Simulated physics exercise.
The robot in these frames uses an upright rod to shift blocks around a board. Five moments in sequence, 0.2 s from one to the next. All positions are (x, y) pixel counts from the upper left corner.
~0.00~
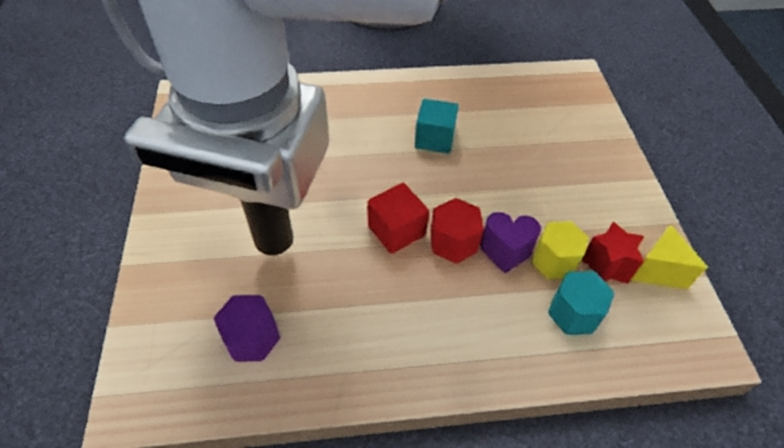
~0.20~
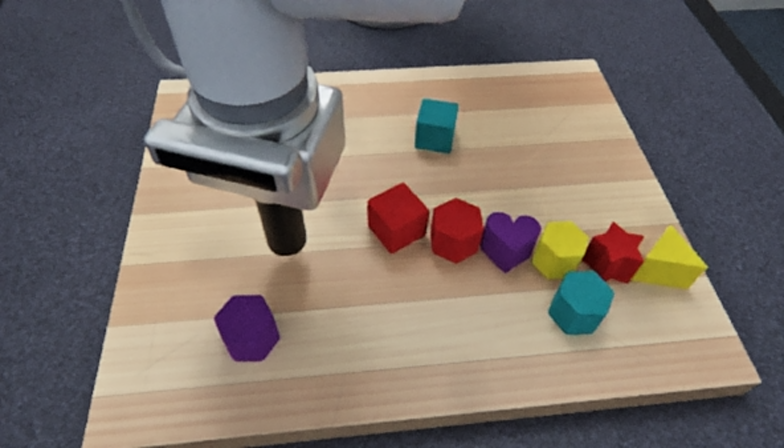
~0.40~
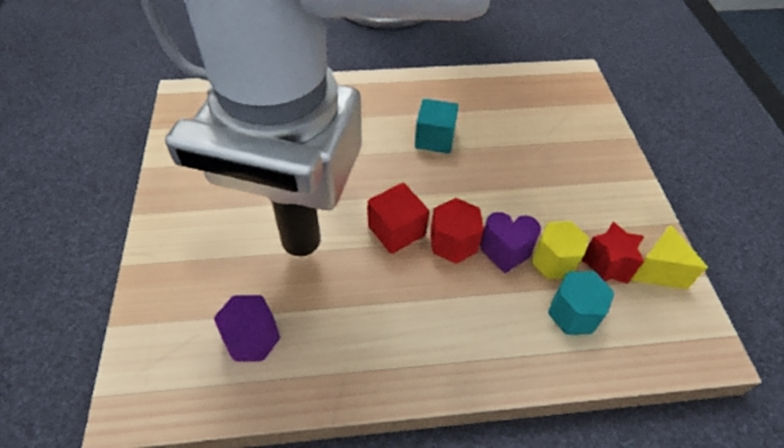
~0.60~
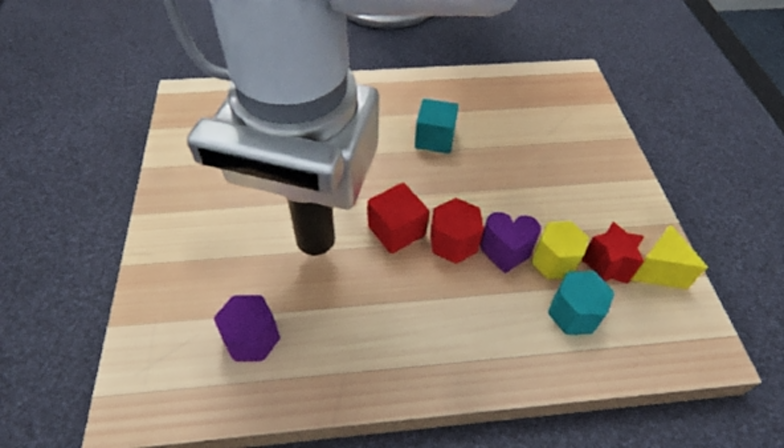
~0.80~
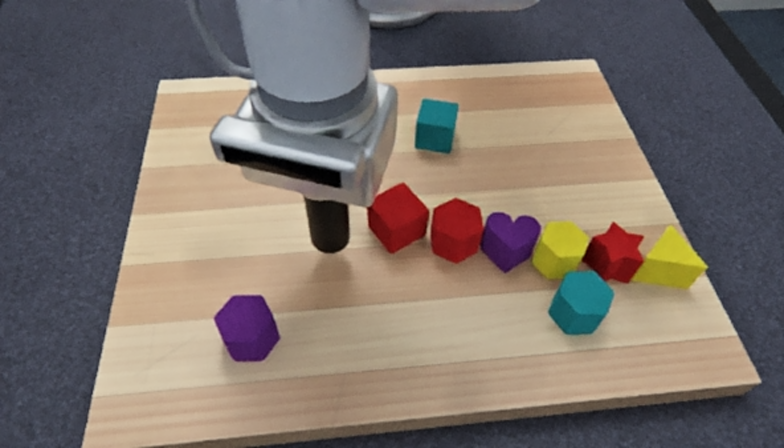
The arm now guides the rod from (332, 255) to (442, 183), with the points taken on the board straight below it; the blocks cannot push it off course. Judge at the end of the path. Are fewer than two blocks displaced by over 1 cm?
I expect not.
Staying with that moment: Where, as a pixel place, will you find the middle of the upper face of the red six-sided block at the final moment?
My prediction: (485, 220).
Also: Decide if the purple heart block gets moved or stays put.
The purple heart block changes place.
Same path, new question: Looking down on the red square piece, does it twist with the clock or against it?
The sense of turning is clockwise.
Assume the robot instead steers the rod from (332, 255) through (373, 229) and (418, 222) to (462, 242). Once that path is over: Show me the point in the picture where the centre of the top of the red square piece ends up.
Its top middle is near (470, 183).
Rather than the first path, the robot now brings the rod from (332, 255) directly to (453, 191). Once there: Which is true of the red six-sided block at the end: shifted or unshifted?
Once the path ends, it is somewhere new.
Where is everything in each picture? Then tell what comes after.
Tip of the rod at (274, 239), middles of tops, red square piece at (398, 205), red six-sided block at (459, 218), purple heart block at (514, 228), yellow six-sided block at (565, 238), in the first frame.
Rod at (287, 240), nothing pushed, in the second frame.
Rod at (301, 241), nothing pushed, in the third frame.
Rod at (316, 240), nothing pushed, in the fourth frame.
Rod at (330, 238), red square piece at (398, 205), red six-sided block at (459, 218), purple heart block at (514, 228), yellow six-sided block at (565, 238), in the fifth frame.
The first path, step by step. One third of the way, rod at (373, 210); red square piece at (415, 198), turned 15° clockwise; red six-sided block at (468, 219); purple heart block at (519, 230).
Two thirds of the way, rod at (410, 187); red square piece at (452, 182), turned 40° clockwise; red six-sided block at (483, 220), turned 55° clockwise; purple heart block at (535, 241), turned 20° anticlockwise; yellow six-sided block at (583, 244).
At the end, rod at (445, 164); red square piece at (484, 174), turned 85° clockwise; red six-sided block at (485, 220), turned 70° clockwise; purple heart block at (536, 243), turned 25° anticlockwise; yellow six-sided block at (583, 243).
